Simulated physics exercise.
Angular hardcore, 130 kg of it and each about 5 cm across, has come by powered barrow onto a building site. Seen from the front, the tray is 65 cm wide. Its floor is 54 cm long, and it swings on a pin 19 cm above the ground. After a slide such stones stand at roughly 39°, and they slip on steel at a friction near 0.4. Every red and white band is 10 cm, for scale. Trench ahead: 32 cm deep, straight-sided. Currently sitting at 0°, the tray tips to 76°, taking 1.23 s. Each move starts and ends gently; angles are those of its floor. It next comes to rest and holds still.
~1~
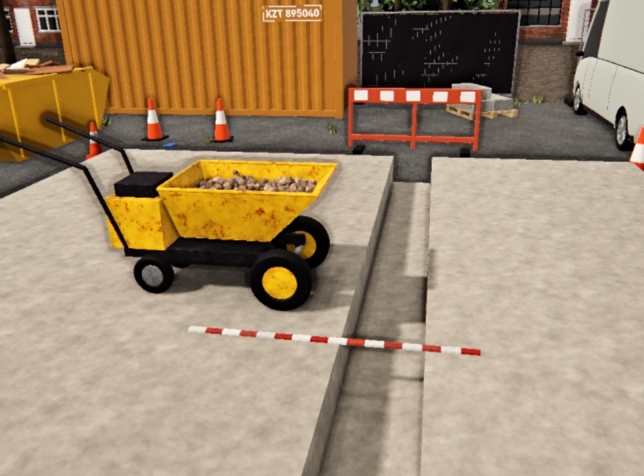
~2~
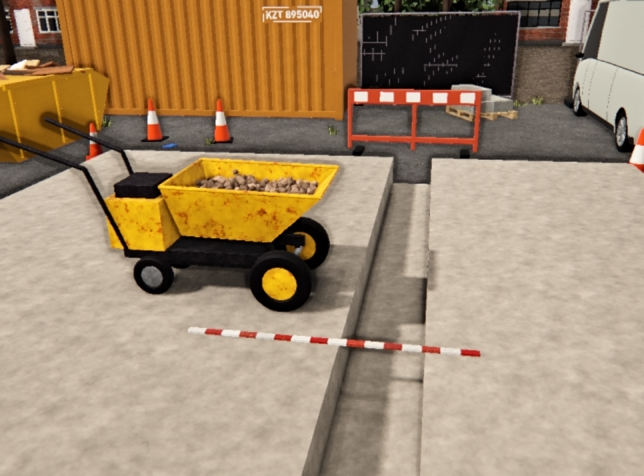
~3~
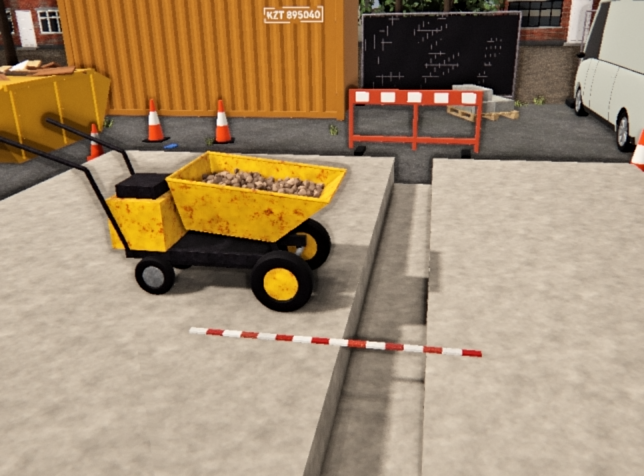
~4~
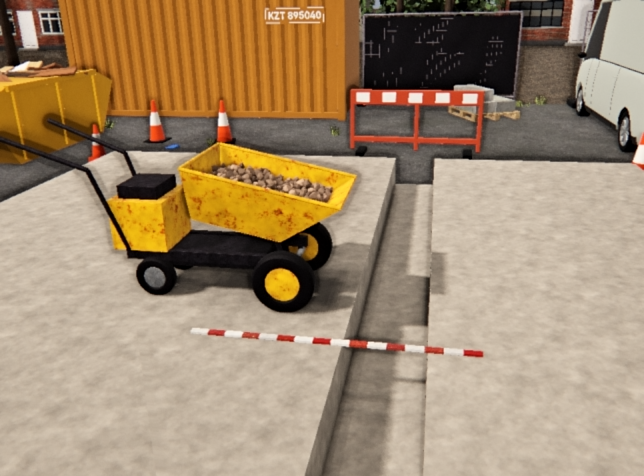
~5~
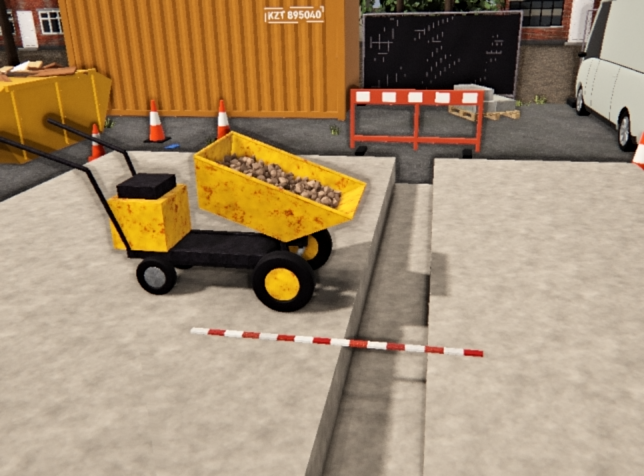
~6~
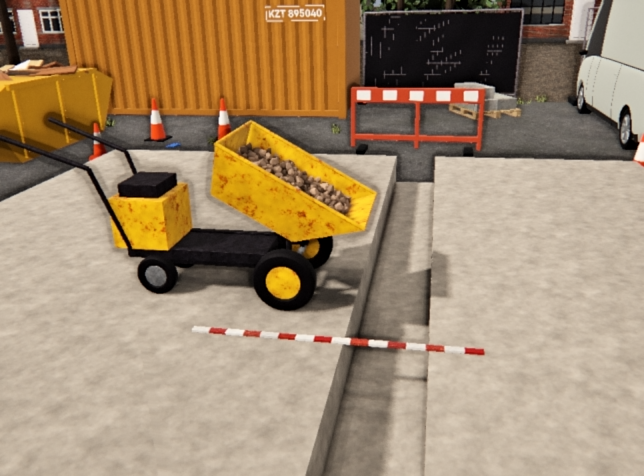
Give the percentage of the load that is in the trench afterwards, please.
Near 91 per cent of the load.
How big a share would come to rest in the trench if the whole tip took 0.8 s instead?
Probably about 80 in a hundred.
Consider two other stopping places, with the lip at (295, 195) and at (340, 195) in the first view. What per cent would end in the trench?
Result: Close to 100 then close to 65 per cent.
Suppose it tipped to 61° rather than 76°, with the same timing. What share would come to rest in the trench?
Some 65 in a hundred, I'd say.
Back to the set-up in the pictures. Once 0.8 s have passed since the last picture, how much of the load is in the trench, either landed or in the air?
Something like 45 in a hundred.
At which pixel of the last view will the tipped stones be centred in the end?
I'd point to around (408, 327).
Then, 0.4 s after the last picture the floor is at 64°, 100 % in the tray; the foremost stones are at (386, 266).
Then, 0.8 s after the last picture the floor is at 76°, 51 % in the tray, 45 % in the trench, 4 % past the trench; the foremost stones are at (451, 292).
Then, 1.2 s after the last picture the floor is at 76°, 9 % in the tray, 82 % in the trench, 9 % past the trench; the foremost stones are at (504, 289).
Then, 3.1 s after the last picture the floor is at 76°, 0 % in the tray, 91 % in the trench, 9 % past the trench; the foremost stones are at (513, 293).
